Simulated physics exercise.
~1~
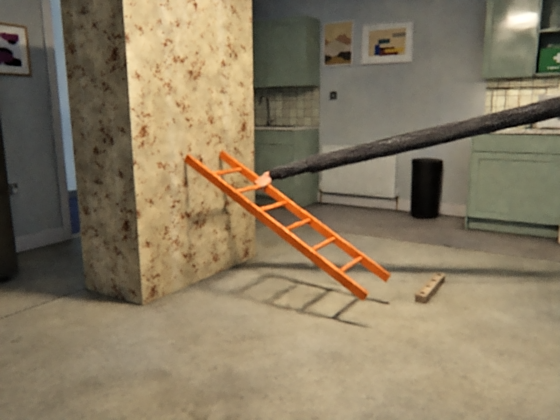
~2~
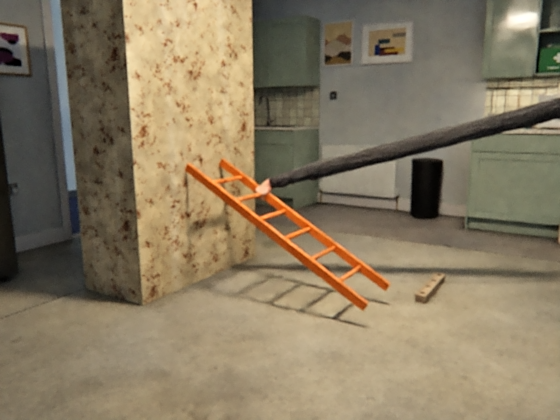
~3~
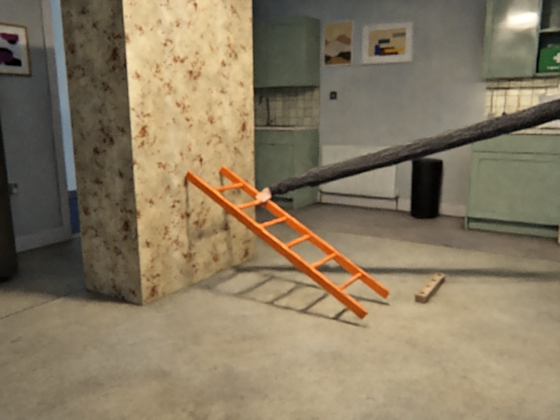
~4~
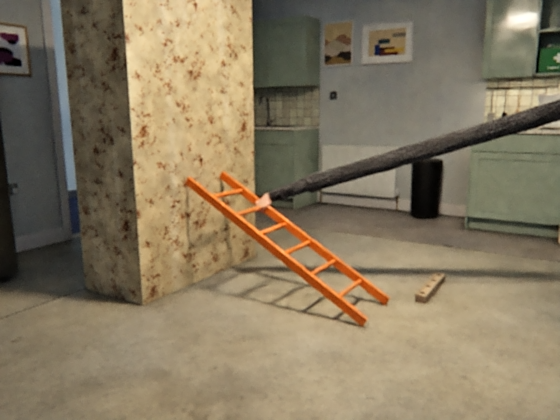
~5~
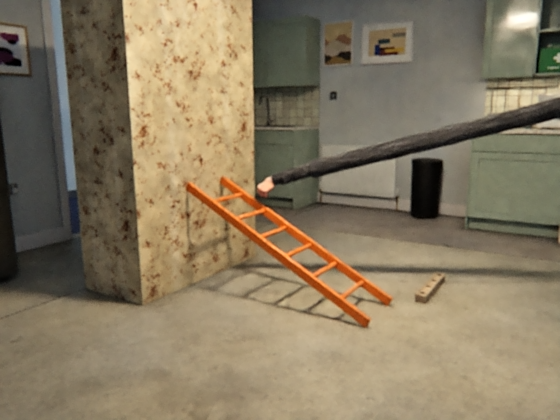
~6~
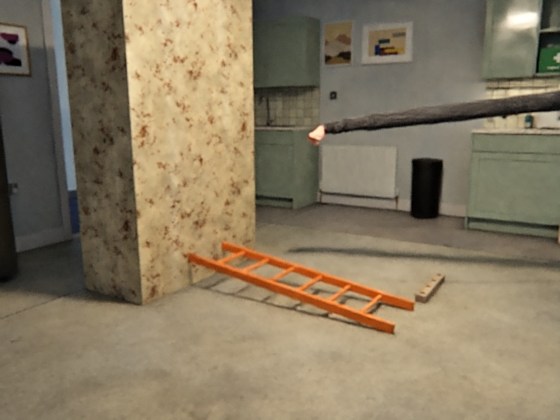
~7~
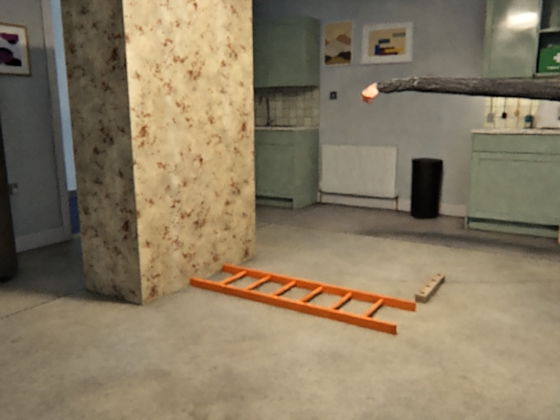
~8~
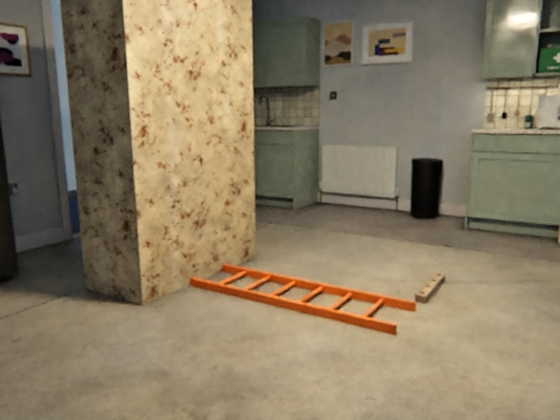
An orange ladder-like rack leans at a slant against a mottled, stone-patterned pillar left of centre, on a grey concrete floor in a kitchen seen by a still camera. Green cupboards, a white radiator and a black bin stand behind, and a small strip of wood lies on the floor to the right. A hand on a long dark-sleeved arm reaches in from the right and holds the rack as it lowers slightly. The hand lets go and draws back to the right. The rack's feet slide out towards the wooden strip, its top drops down the pillar, and it ends lying flat on the floor.
